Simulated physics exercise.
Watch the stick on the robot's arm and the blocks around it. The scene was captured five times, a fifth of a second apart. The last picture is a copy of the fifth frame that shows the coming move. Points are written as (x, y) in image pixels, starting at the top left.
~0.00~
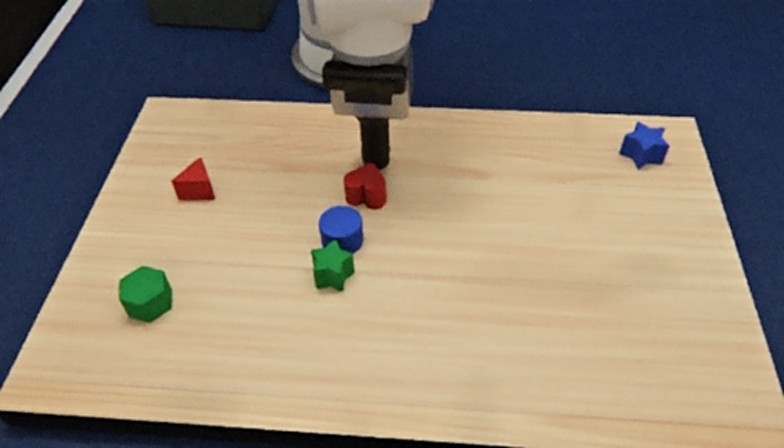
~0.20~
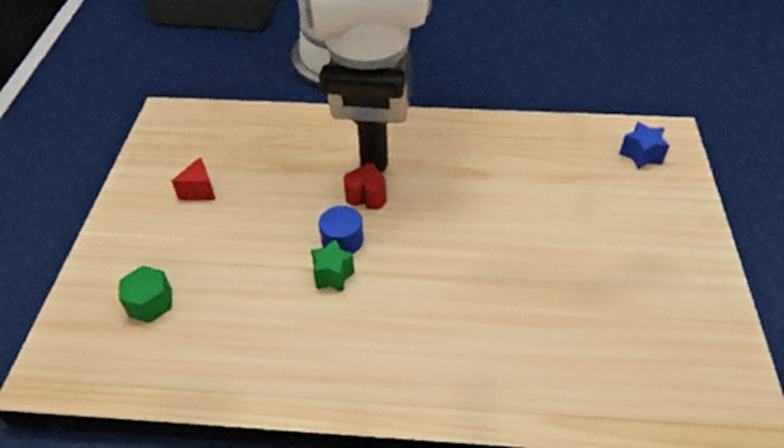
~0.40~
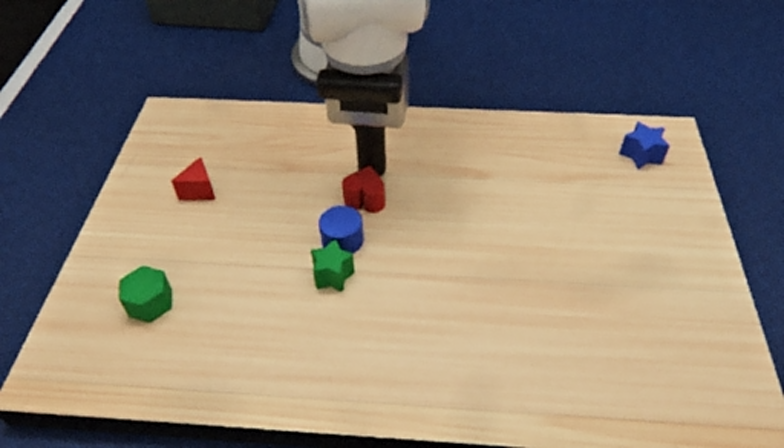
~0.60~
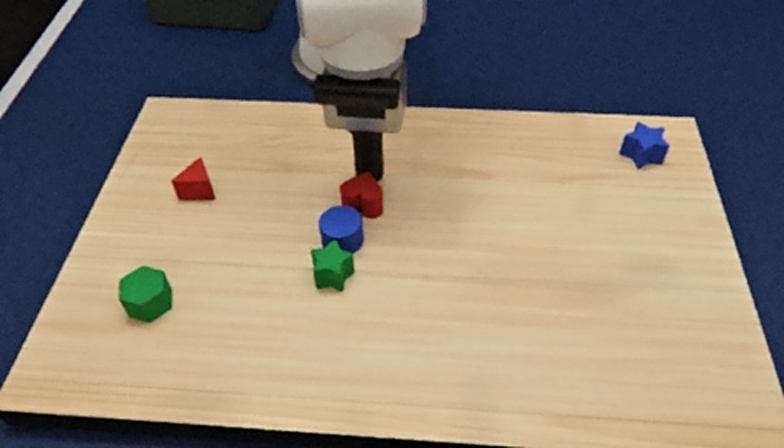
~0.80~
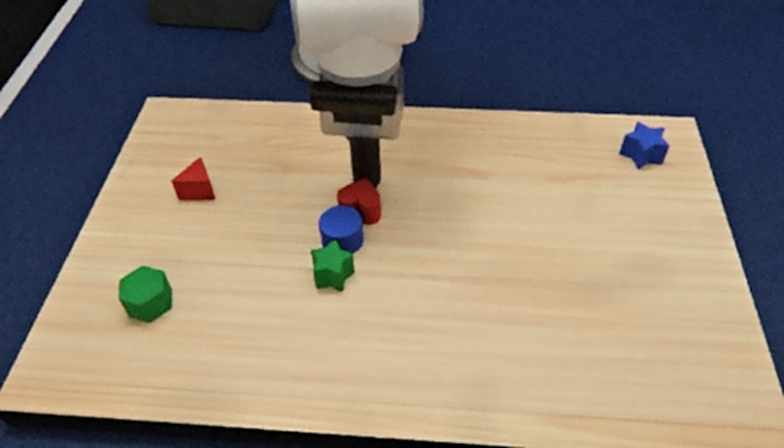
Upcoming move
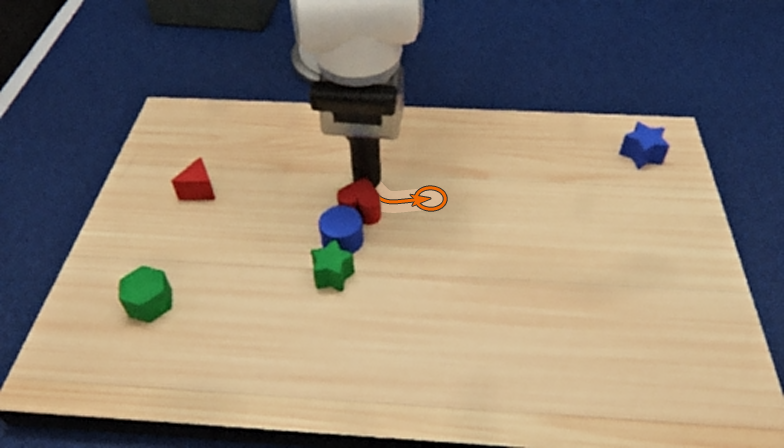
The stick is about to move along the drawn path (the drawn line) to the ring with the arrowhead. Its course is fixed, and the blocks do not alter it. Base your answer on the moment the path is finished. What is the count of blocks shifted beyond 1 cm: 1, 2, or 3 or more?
Of all the blocks, just one travels more than a centimetre.
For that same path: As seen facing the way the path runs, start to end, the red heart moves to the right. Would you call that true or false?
True - the claim holds.
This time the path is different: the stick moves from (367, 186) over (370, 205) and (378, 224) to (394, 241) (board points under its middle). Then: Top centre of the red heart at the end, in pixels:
In the picture, it is at (366, 237).
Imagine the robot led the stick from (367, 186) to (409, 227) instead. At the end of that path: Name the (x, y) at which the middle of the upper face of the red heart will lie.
Pixel (373, 214).
Path on the board, from (367, 186) through (382, 200) and (406, 201) to (431, 198).
The first path, step by step. Halfway along, stick at (394, 197); blue round block at (337, 224); red heart at (365, 203), turned 40° clockwise.
At the end, stick at (431, 193); blue round block at (337, 224); red heart at (365, 203), turned 40° clockwise.
